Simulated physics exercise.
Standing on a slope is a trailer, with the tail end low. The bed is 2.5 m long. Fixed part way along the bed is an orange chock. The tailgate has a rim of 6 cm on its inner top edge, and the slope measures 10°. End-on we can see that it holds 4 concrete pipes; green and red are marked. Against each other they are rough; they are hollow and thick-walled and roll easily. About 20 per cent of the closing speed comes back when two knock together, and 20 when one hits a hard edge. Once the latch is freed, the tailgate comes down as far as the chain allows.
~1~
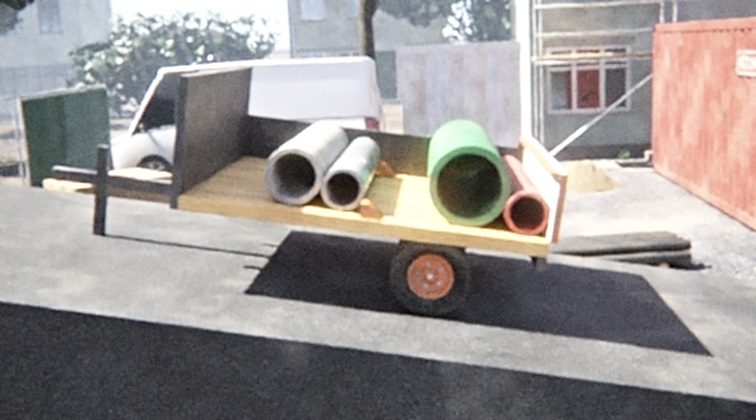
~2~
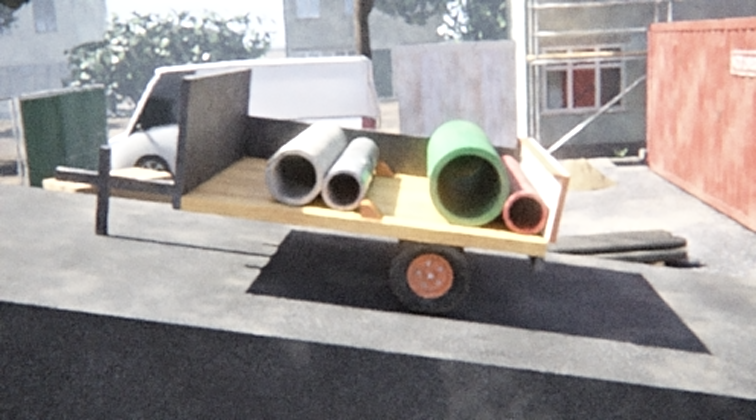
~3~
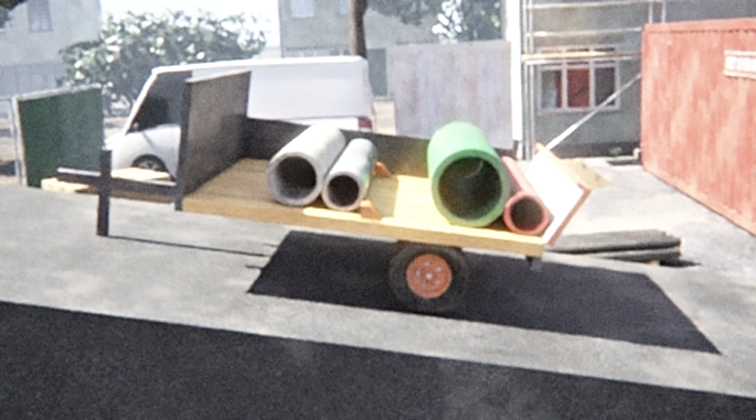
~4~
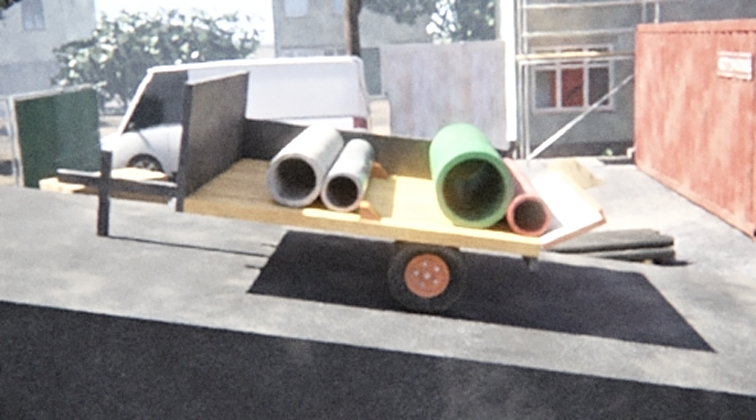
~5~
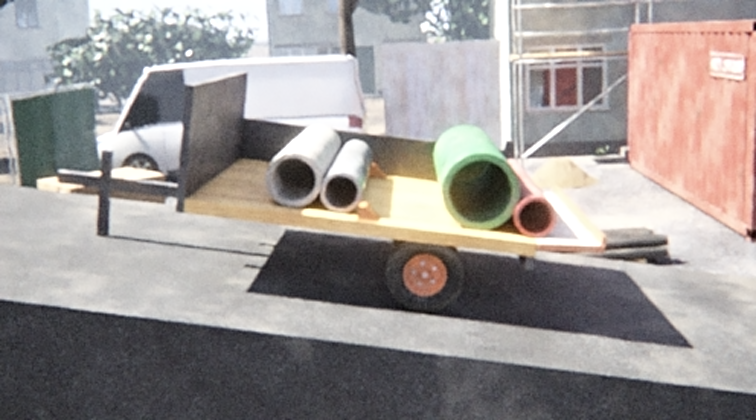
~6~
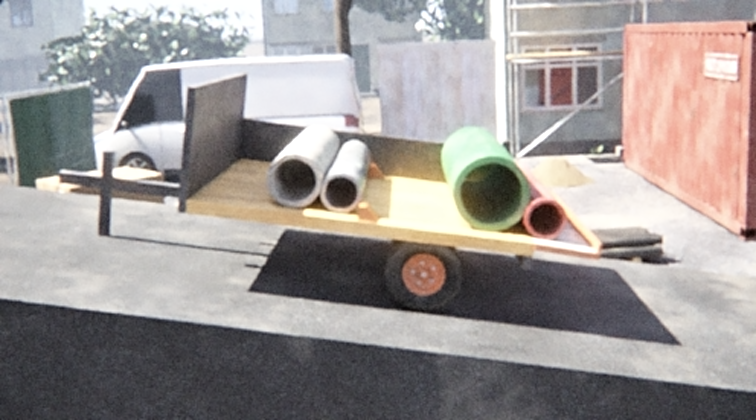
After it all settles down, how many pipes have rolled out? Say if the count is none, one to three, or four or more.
The count is none.
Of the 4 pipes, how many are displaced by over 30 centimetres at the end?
The tally comes to 2.
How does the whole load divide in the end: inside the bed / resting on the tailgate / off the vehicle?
Tally: 3; 1; 0.
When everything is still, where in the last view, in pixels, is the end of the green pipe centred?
Near pixel (526, 199).
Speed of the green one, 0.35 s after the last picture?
It's going at around 0.7 m/s.
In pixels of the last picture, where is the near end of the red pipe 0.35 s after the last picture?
Around pixel (581, 223).
Then, 0.4 s after the last picture, green is on the bed, 10 cm short of the hinge, rolling right; red is on the gate, 35 cm past the hinge, rolling right; 0 gone off the back.
At rest (0.8 s after the last picture), green is on the bed, 10 cm short of the hinge; red is on the gate, 30 cm past the hinge; 0 gone off the back.
